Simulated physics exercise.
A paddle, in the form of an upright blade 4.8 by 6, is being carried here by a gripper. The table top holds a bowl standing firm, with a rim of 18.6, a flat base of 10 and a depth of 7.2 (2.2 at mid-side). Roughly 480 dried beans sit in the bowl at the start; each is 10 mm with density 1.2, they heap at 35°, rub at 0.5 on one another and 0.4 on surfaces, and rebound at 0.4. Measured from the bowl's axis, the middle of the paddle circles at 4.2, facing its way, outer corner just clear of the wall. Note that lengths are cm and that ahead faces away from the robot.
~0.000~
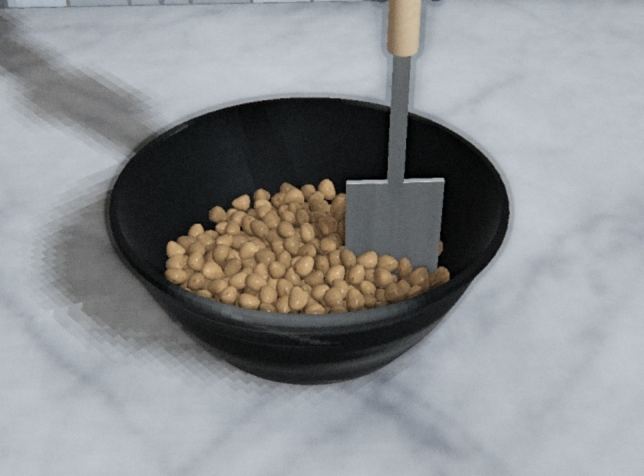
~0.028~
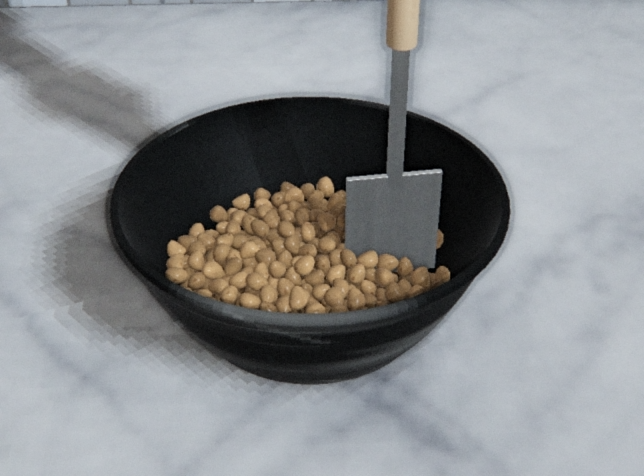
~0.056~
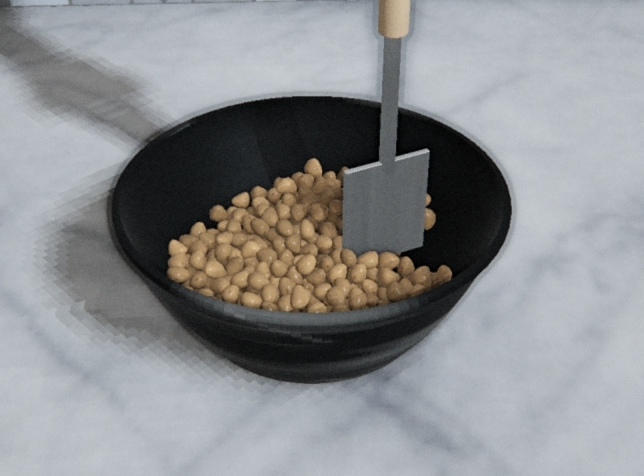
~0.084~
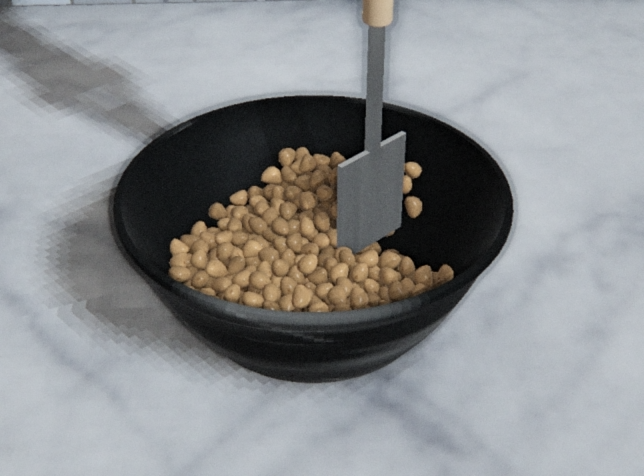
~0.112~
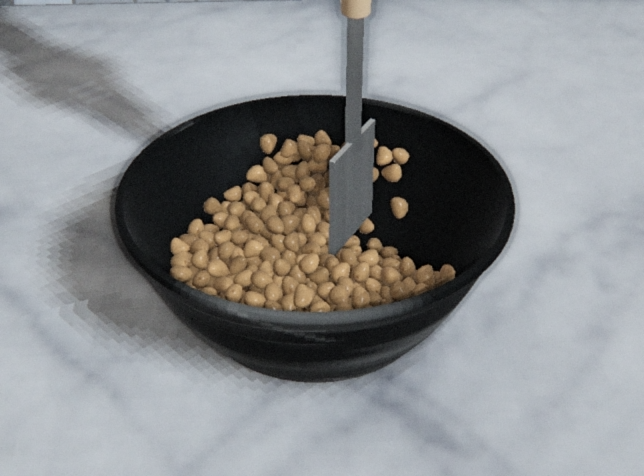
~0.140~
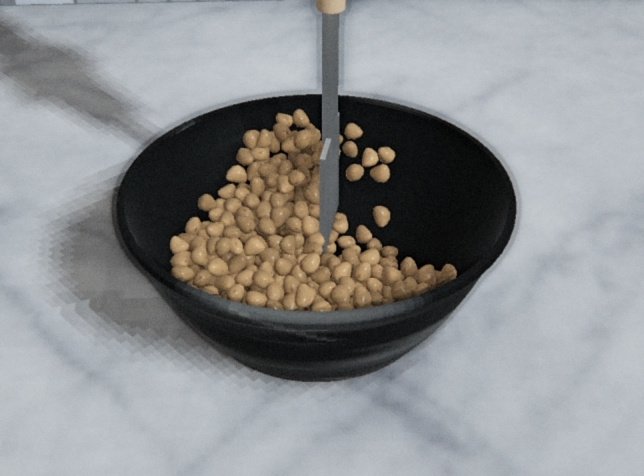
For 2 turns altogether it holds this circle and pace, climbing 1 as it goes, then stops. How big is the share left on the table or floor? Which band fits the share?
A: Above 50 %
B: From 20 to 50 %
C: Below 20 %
C.
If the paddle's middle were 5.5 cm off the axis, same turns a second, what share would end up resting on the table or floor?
Near 0 percent.
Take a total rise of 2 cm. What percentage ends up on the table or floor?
Near 5 in a hundred.
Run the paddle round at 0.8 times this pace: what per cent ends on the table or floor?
Roughly 5 per cent.
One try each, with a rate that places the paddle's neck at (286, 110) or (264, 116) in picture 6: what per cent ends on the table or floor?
Near 25 per cent for the first, near 35 per cent for the second.
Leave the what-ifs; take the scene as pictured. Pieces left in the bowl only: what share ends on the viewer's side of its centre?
Roughly 45 per cent.
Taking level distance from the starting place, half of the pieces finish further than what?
Something like 8 centimetres, give or take.
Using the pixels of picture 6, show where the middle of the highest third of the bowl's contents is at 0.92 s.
The centre lies near (257, 300) in the last picture.
By 0.53 s, 329° round, highest piece 9 above the table; 445 in the bowl, 27 on the table or floor, 11 in flight or on the tool.
By 0.92 s, 221° round, highest piece 8 above the table; 428 in the bowl, 53 on the table or floor, 2 in flight or on the tool.
By 1.31 s, 0° round, highest piece 6 above the table; 422 in the bowl, 61 on the table or floor.
By 2.01 s, 0° round, highest piece 6 above the table; 422 in the bowl, 61 on the table or floor.
Final count, 422 in the bowl, 61 on the table or floor. That is 13 % on the table or floor.
